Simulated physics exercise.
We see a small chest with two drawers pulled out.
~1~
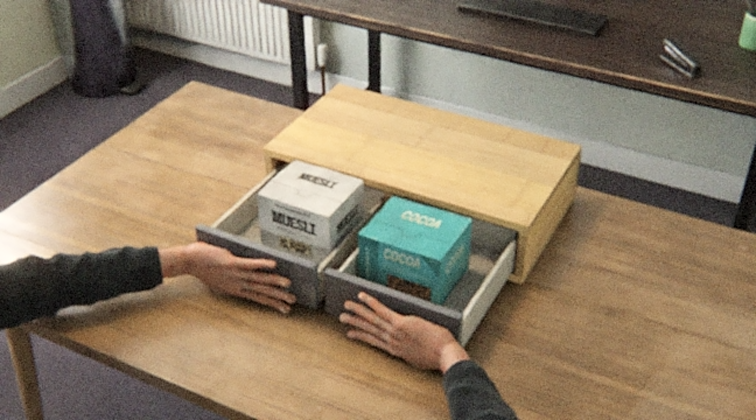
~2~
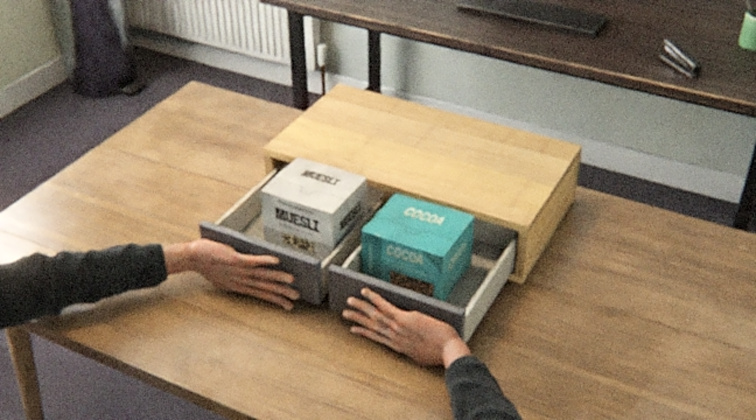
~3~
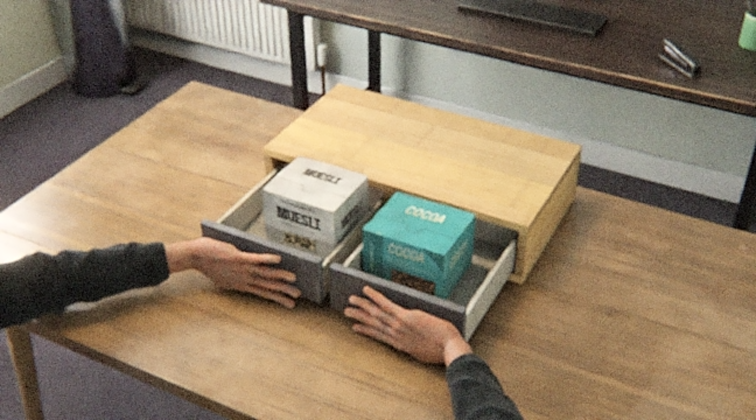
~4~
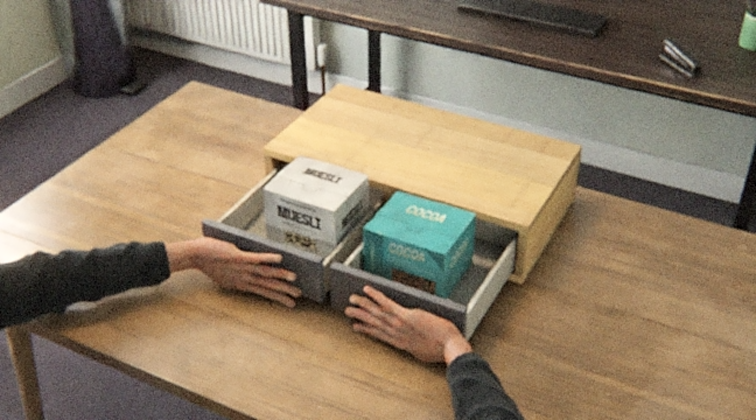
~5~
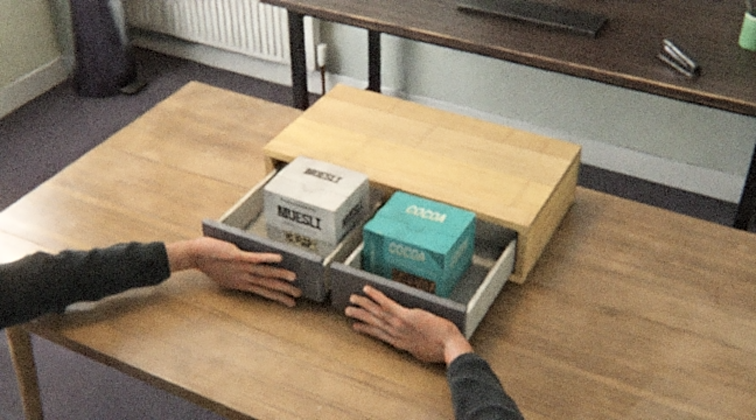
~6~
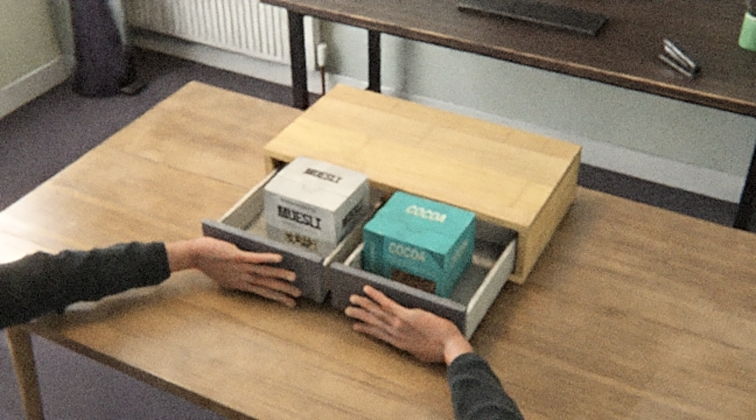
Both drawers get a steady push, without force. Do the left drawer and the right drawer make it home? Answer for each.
The left drawer jams and the right drawer jams.
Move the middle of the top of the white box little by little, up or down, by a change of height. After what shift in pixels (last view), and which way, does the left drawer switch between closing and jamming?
A shift of 20 pixels, going down.
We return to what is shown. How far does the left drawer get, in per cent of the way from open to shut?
Roughly 40 per cent.
Then, 0.32 s later than the last frame, left drawer starting in; right drawer starting in.
When it is over, the left drawer stays ajar; the right drawer stays ajar.
